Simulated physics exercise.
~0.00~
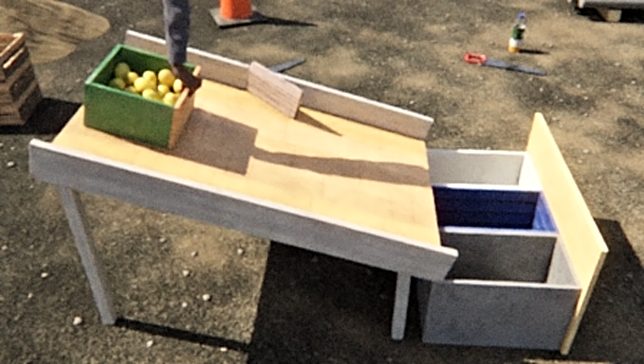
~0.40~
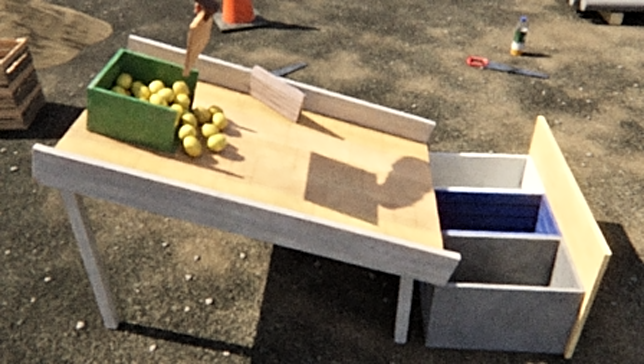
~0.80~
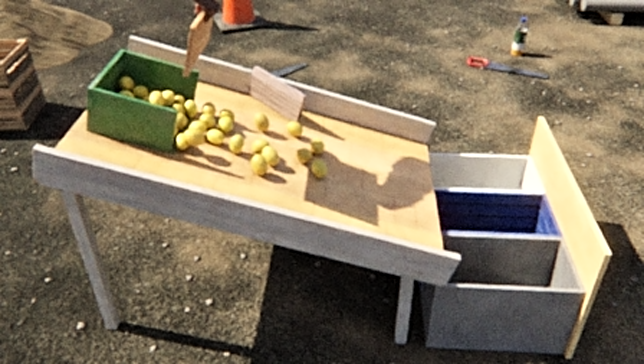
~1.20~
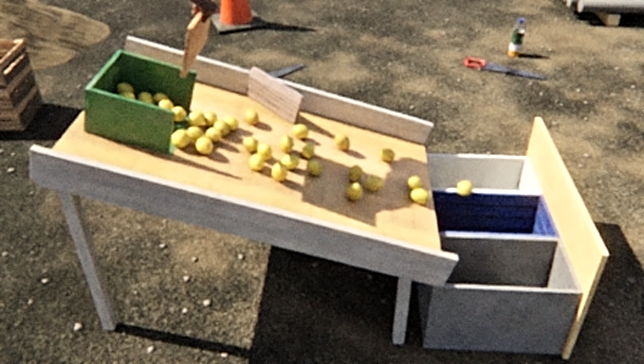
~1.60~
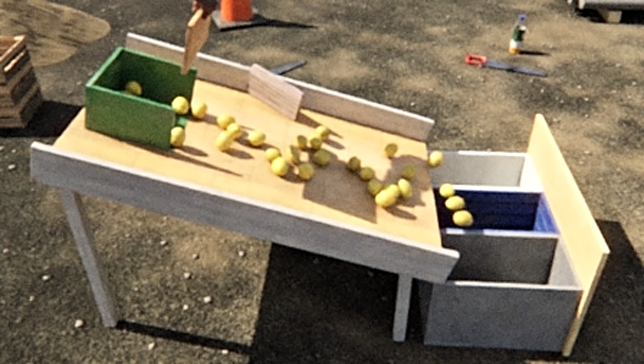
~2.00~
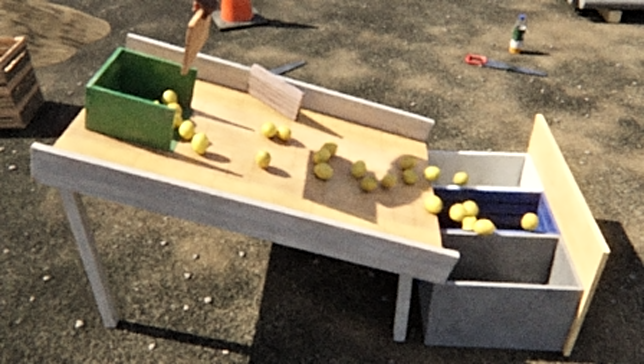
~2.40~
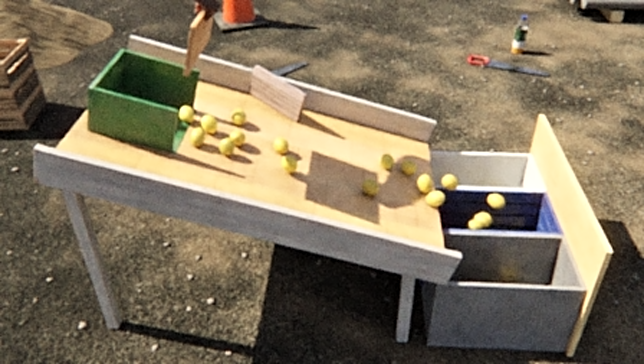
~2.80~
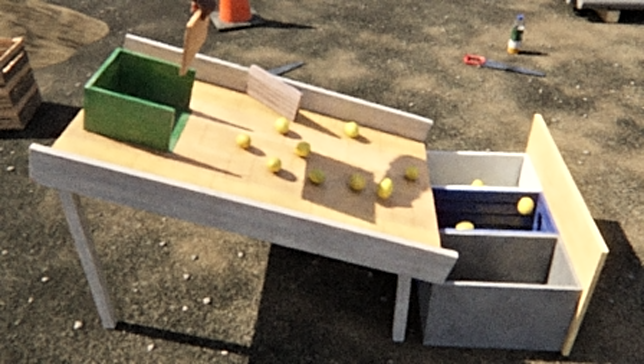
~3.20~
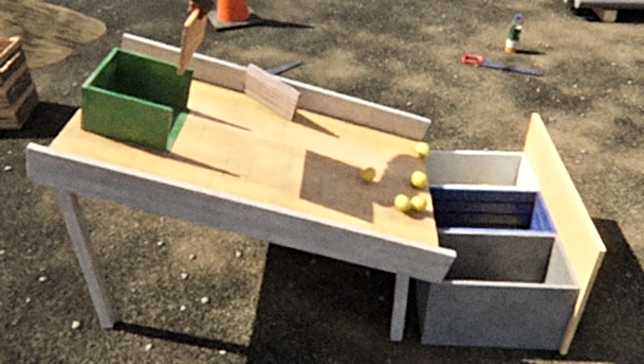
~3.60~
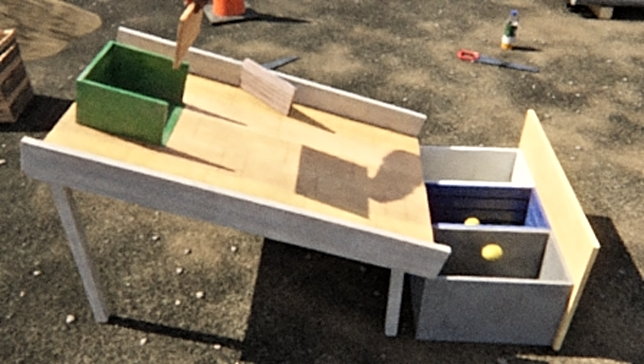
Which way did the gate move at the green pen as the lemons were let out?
The gate moved up, clear of the opening in the green pen.
An arm lifted the gate on a green pen, and yellow lemons spilled down the sloping table past an angled board, many dropping into the blue tub, until the pen and table were empty and two lemons showed over the blue tub and grey bin.
